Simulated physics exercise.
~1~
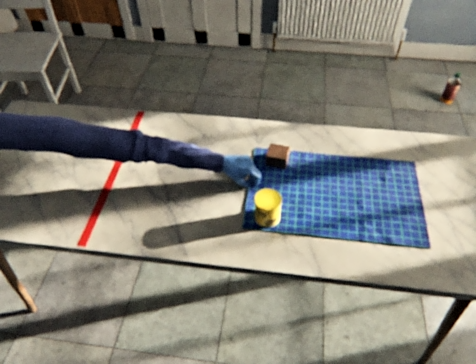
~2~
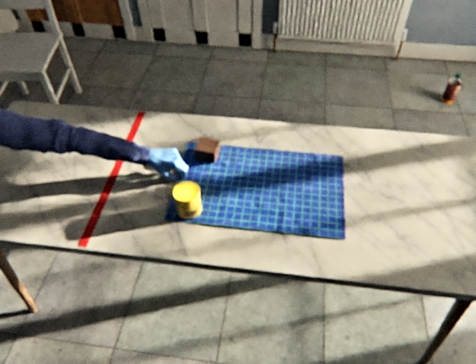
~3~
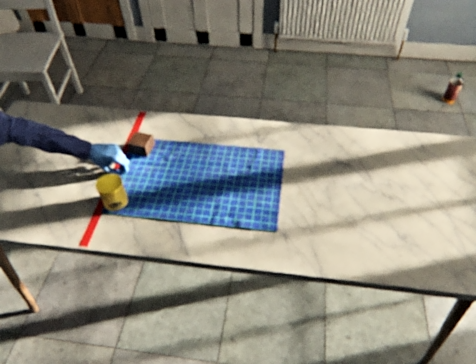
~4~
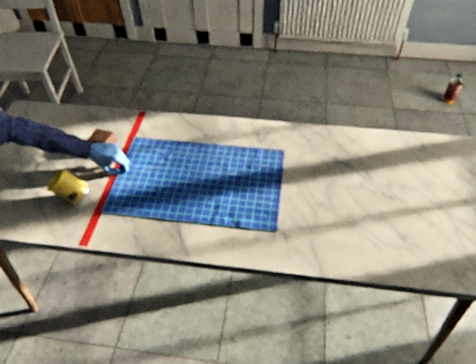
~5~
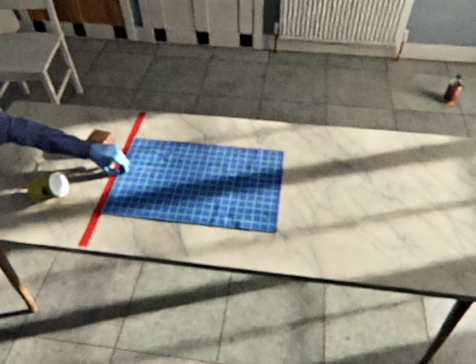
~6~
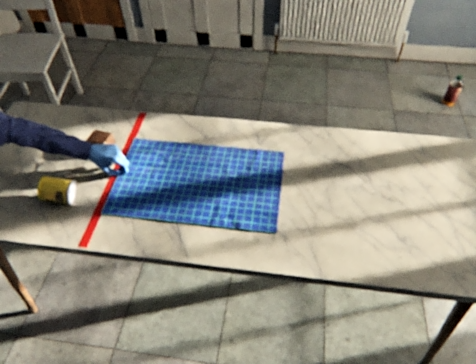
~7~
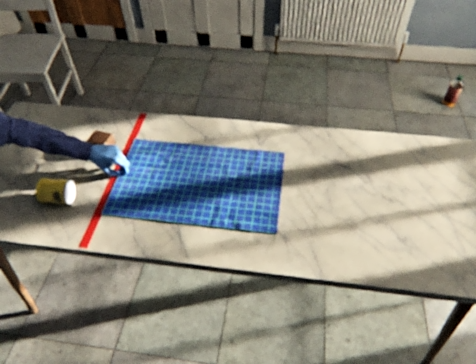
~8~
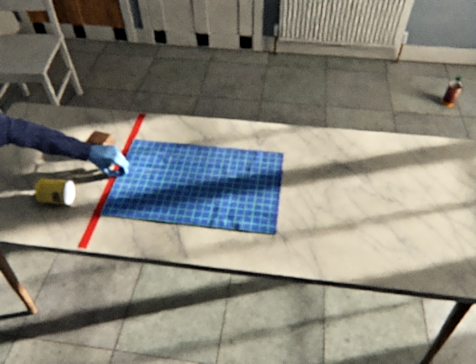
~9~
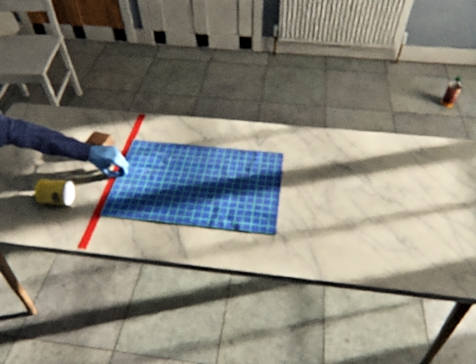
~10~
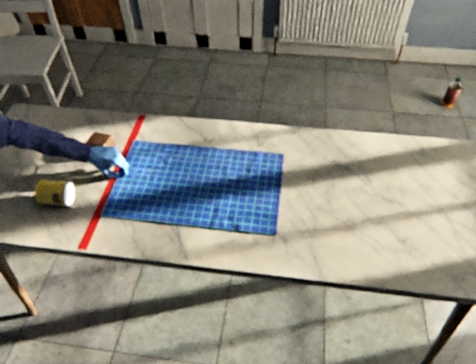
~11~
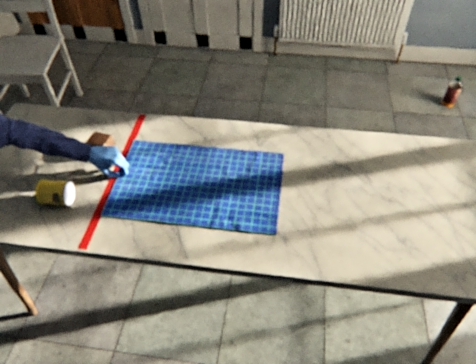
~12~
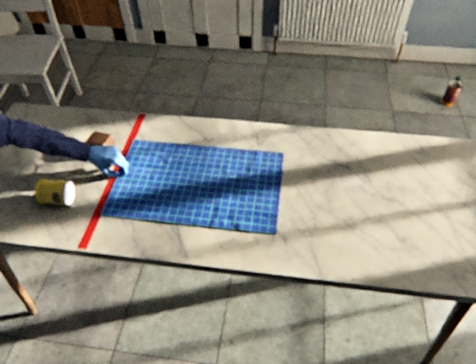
On a pale marble-patterned table in a grey-tiled room, seen from above at a slightly swaying angle, a red tape line crosses near the left end. A gloved hand on a dark blue sleeve grips a blue checked tea towel carrying a brown block and an upright yellow tin. The hand pulls the cloth steadily left, both objects riding along, then stops at the tape. The block and tin carry on past the leading edge onto bare table. The tin topples, rolls slightly and settles on its side, with the block resting near the hand.
